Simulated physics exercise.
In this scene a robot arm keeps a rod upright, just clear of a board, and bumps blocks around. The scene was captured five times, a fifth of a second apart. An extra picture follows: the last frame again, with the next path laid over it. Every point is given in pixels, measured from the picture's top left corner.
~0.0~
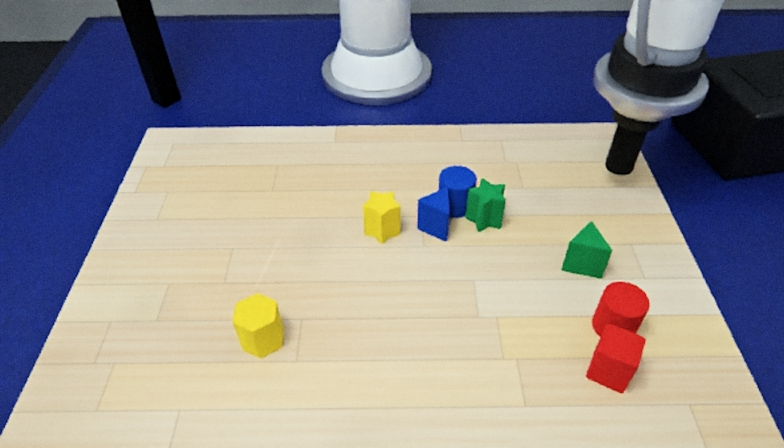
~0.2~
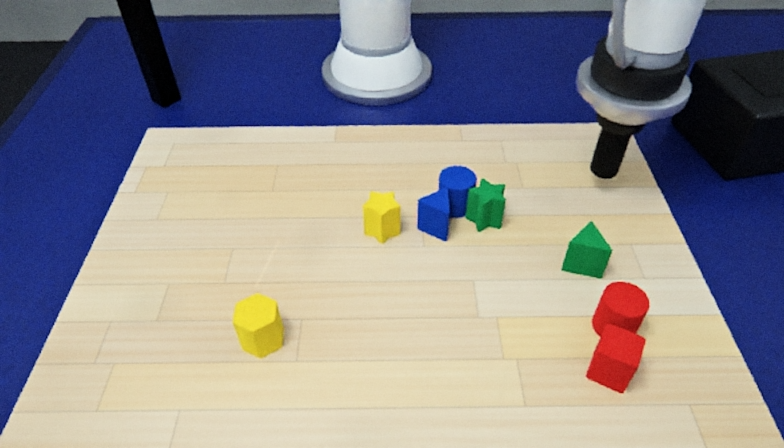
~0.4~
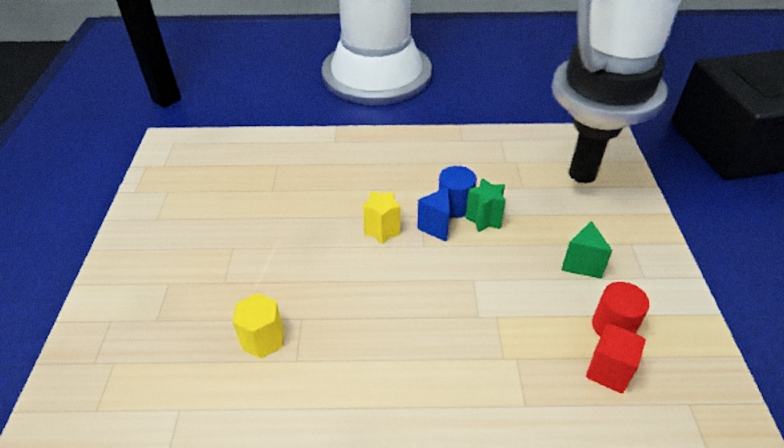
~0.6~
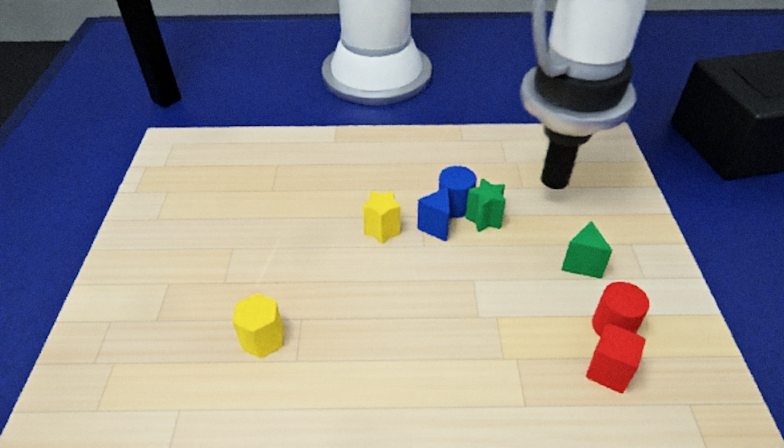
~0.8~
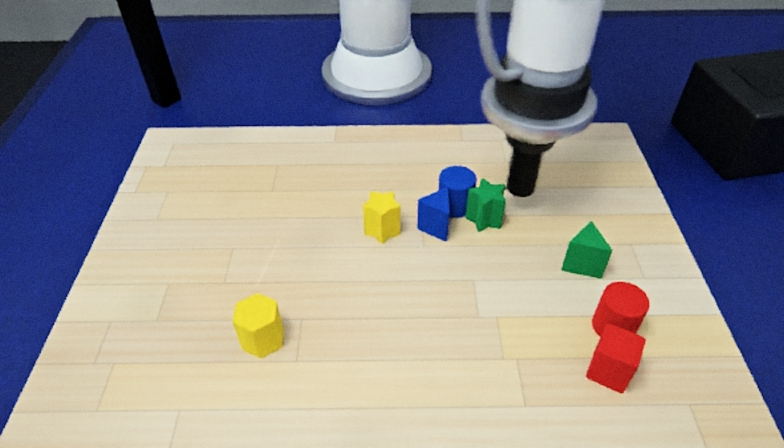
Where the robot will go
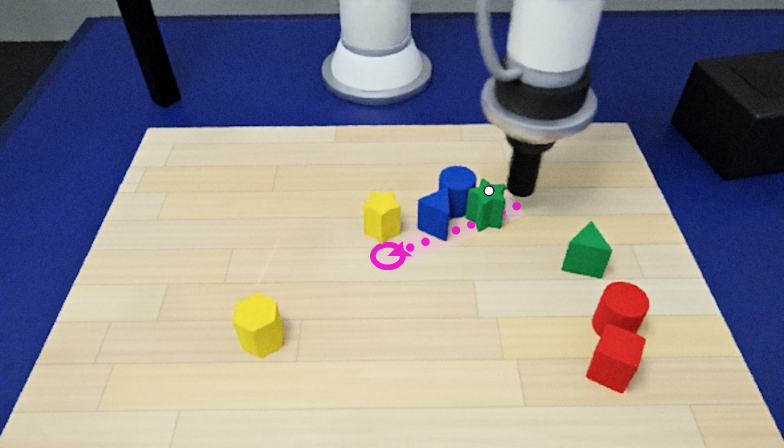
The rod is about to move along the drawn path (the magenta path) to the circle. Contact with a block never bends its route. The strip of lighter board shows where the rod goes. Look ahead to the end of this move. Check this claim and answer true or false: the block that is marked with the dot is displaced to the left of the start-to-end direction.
The claim holds.
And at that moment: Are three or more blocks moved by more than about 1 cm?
Yes - that is the case.
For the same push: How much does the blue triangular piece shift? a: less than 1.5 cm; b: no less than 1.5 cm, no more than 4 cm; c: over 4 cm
My answer is option c.
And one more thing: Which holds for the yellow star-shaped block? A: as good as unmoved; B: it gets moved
I choose B.
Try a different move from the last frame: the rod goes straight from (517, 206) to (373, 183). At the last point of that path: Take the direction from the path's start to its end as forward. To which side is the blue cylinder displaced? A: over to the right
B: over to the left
The correct letter is B.
The line goes straight from (517, 206) to (388, 256); the dot is on the green star-shaped block.
What follows on the original path. One third of the way, rod (479, 205); blue triangular piece (430, 202); green star-shaped block (459, 206), turned 30° clockwise.
Two thirds of the way, rod (434, 221); yellow star-shaped block (375, 203); blue triangular piece (405, 208), turned 35° clockwise; blue cylinder (453, 177); green star-shaped block (421, 229).
At the end, rod (388, 238); yellow star-shaped block (362, 202), turned 20° clockwise; blue triangular piece (390, 205), turned 60° clockwise; blue cylinder (453, 177); green star-shaped block (397, 249), turned 45° anticlockwise.
